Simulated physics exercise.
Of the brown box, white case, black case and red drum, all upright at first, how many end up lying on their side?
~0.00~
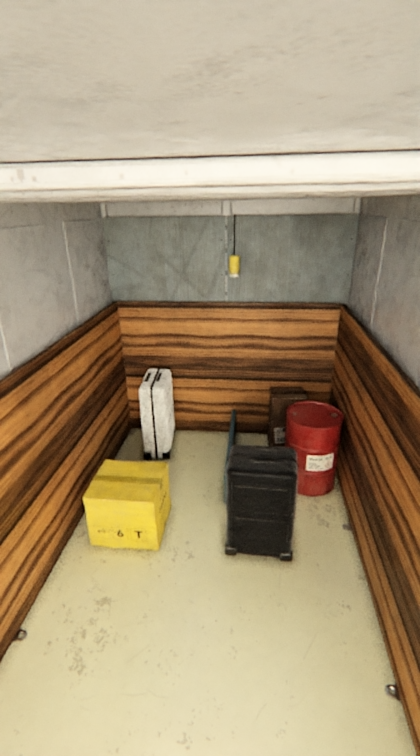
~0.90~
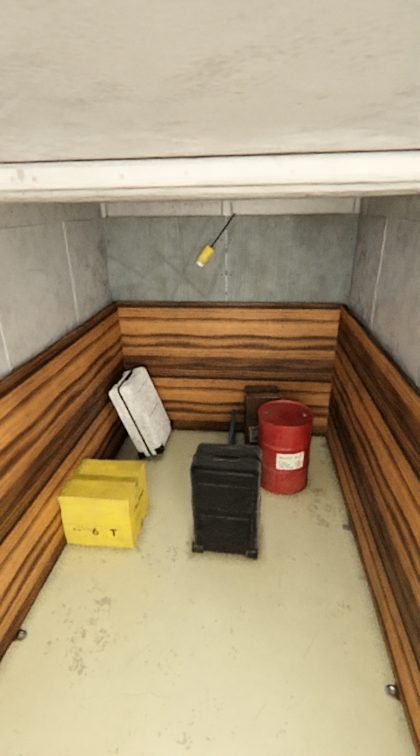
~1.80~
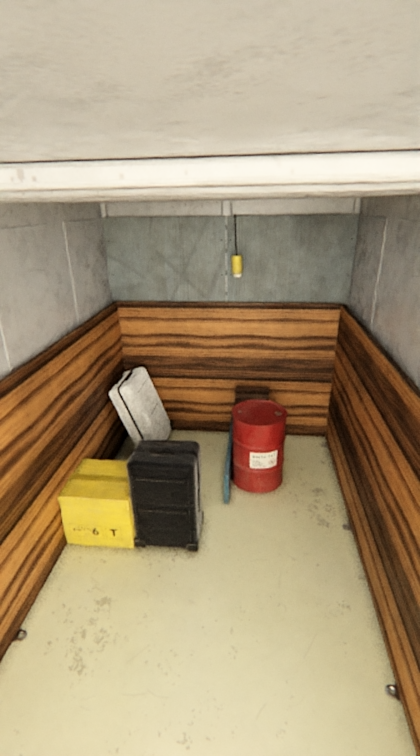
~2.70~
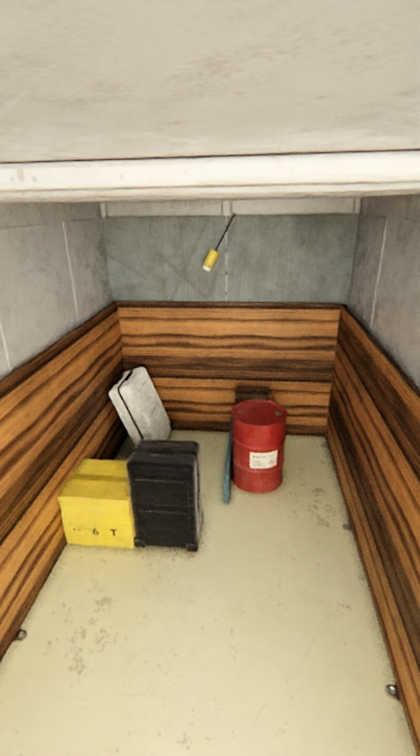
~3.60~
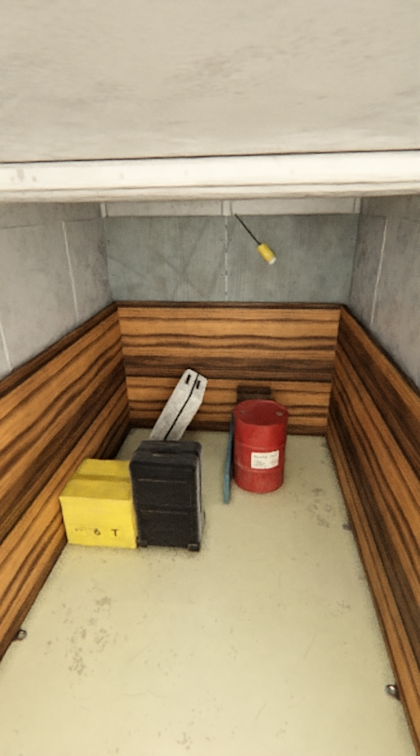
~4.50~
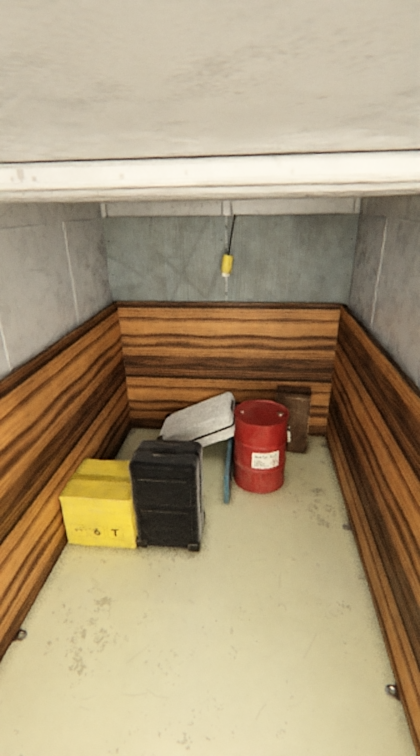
One of them ends up on its side, the white case.
A black case, red drum and boxes slide left; a white case leans, then topples right.
